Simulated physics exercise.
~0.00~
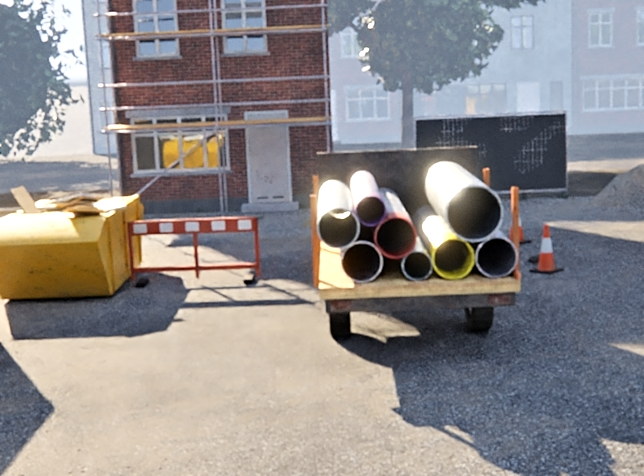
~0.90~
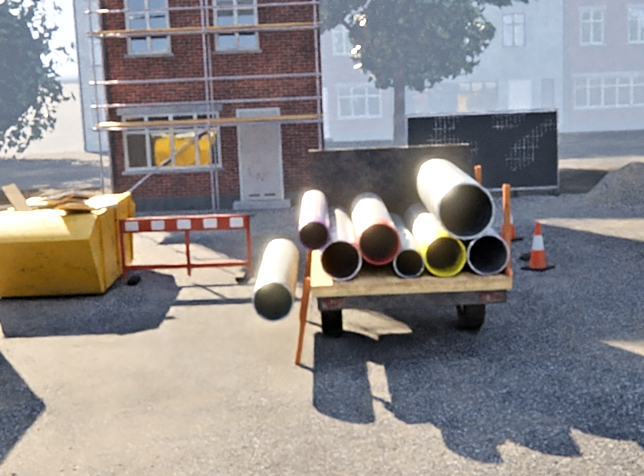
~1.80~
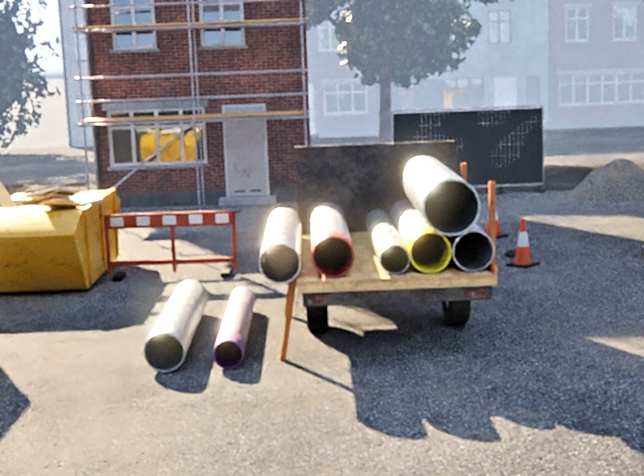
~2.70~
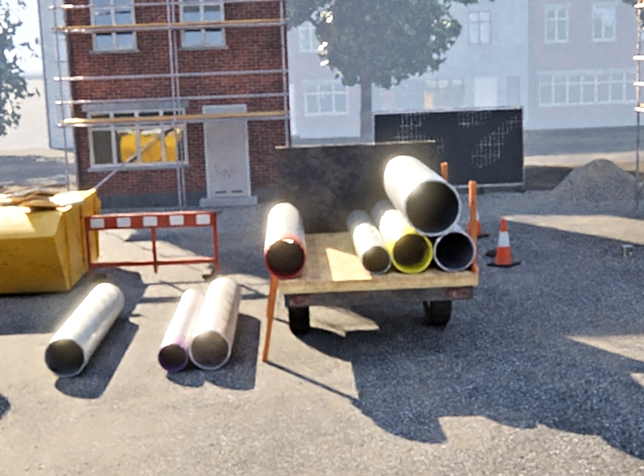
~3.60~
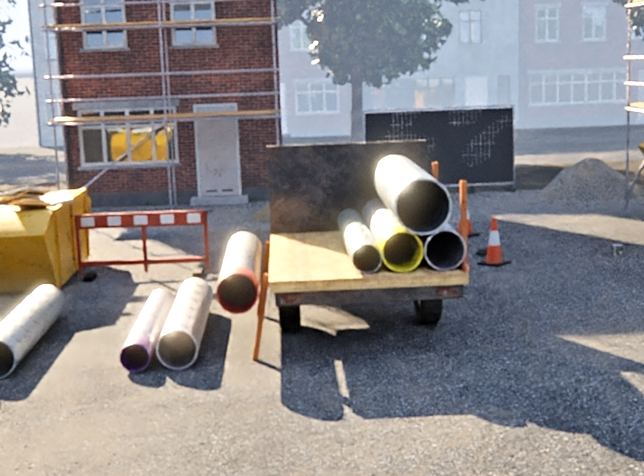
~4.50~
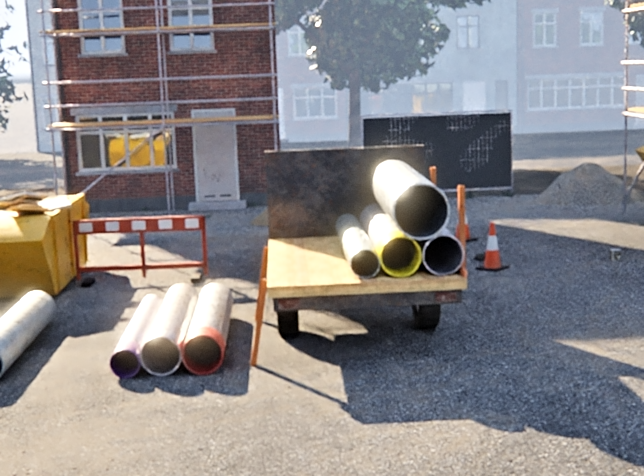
Four steel pipes, one marked red, roll left off a parked trailer onto the ground.
